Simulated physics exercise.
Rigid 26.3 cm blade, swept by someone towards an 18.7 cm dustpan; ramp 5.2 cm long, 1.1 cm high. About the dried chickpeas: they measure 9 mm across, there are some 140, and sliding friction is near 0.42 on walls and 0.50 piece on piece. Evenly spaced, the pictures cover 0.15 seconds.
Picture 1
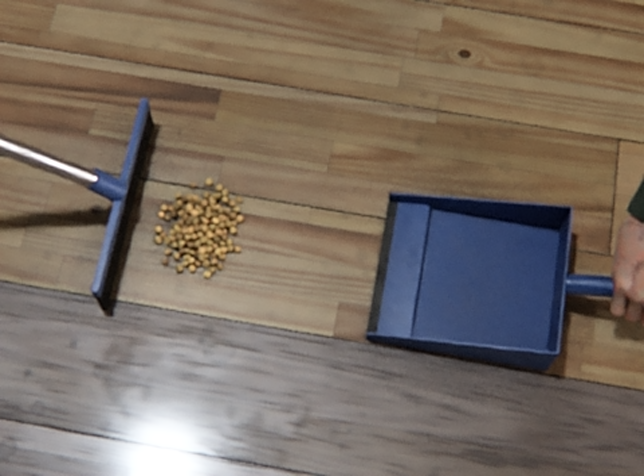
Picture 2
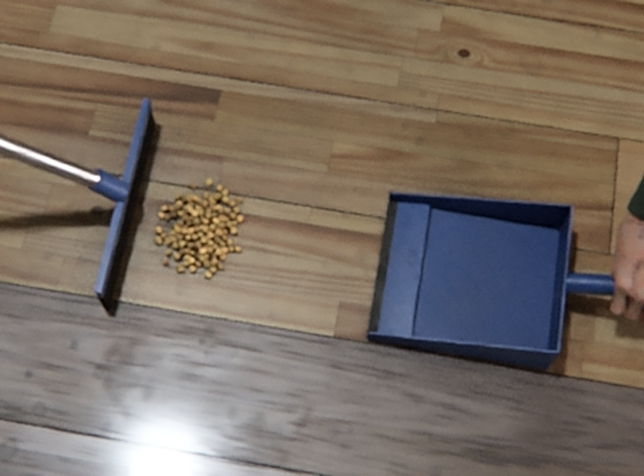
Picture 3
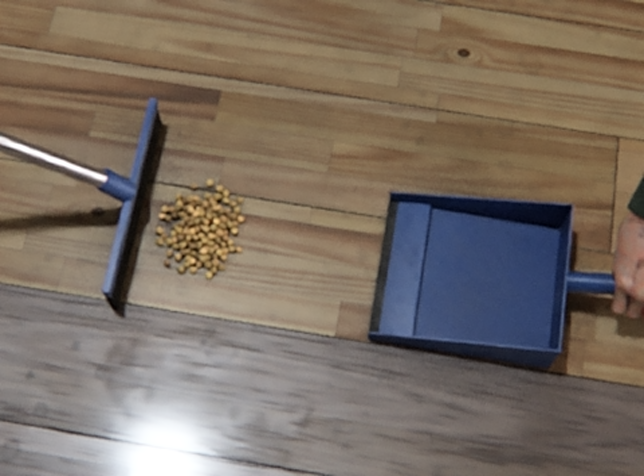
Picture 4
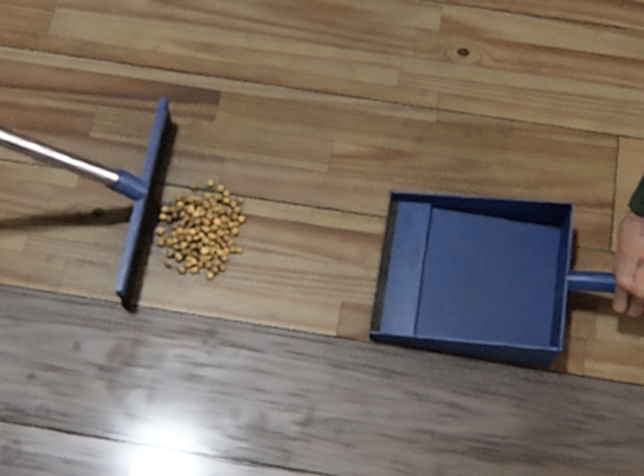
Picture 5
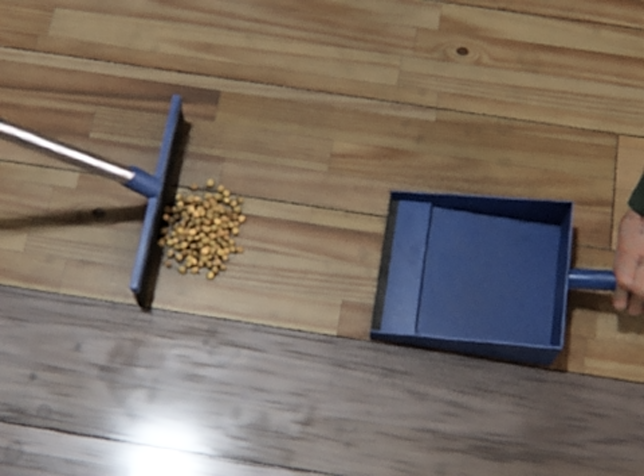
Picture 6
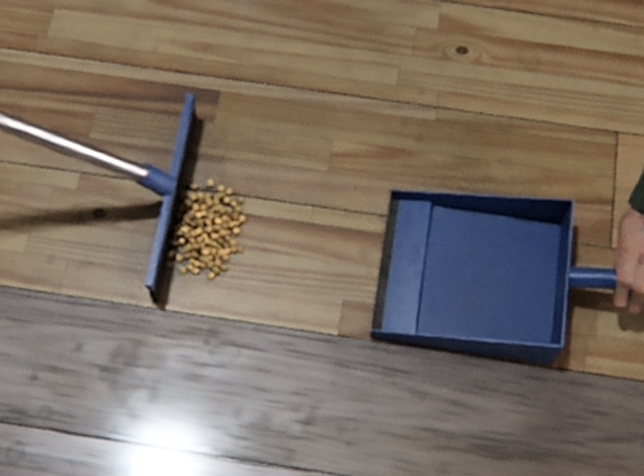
A floor of warm brown wooden planks, with a greyer strip along the bottom, is seen from above by a steady camera. A blue blade on a metallic pole stands at left beside a small heap of golden dried chickpeas, while a hand at right holds a blue dustpan. The blade slides slowly rightward, meets the heap and begins nudging its nearest pieces, as the dustpan stays almost still.
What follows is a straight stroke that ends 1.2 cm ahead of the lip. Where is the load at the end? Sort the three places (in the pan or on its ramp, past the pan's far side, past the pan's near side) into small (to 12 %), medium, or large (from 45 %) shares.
Pan: Medium. Far side: Medium. Near side: Small.
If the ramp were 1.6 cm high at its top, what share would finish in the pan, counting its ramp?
35 per cent.
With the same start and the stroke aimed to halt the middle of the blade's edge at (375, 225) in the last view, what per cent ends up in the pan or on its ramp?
Some 60 per cent.
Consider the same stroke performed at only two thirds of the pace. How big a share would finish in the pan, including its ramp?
Roughly 35 in a hundred.
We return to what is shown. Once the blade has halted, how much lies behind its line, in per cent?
Estimate: Near 15 %.
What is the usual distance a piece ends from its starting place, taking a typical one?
I'd put it near 26 cm.
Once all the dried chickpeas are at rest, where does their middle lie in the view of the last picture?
When it all comes to rest, the middle is near (403, 216).
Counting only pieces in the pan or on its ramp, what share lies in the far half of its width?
About 90 %.
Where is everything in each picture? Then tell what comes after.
The first picture shows blade from (97, 292) to (145, 105), moved 0.0 cm, 0 of the pieces shifted so far; middle of the pieces at (202, 228); pan at (481, 286).
The second picture shows blade from (100, 293) to (147, 106), moved 0.3 cm, 0 of the pieces shifted so far; middle of the pieces at (203, 228).
The third picture shows blade from (108, 292) to (154, 106), moved 1.1 cm, 0 of the pieces shifted so far; middle of the pieces at (203, 228).
The fourth picture shows blade from (120, 291) to (164, 104), moved 2.4 cm, 0 of the pieces shifted so far; middle of the pieces at (204, 229).
The fifth picture shows blade from (135, 288) to (177, 102), moved 4.1 cm, 3 of the pieces shifted so far; middle of the pieces at (204, 229).
The sixth picture shows blade from (150, 286) to (190, 100), moved 5.8 cm, 46 of the pieces shifted so far; middle of the pieces at (207, 230); pan at (484, 281).
Then, 0.25 s after the last picture, middle of the blade 14 cm from the lip; 0 % over the lip, far side 10 %, near side 0 %.
Then, 0.41 s after the last picture, middle of the blade 6 cm from the lip; 0 % over the lip, far side 30 %, near side 0 %.
Then, 0.70 s after the last picture, middle of the blade 1 cm from the lip; 40 % over the lip, far side 35 %, near side 0 %.
In the end, pan 35 %, far side 35 %, near side 0 %, in front of the lip or behind the blade 30 %.
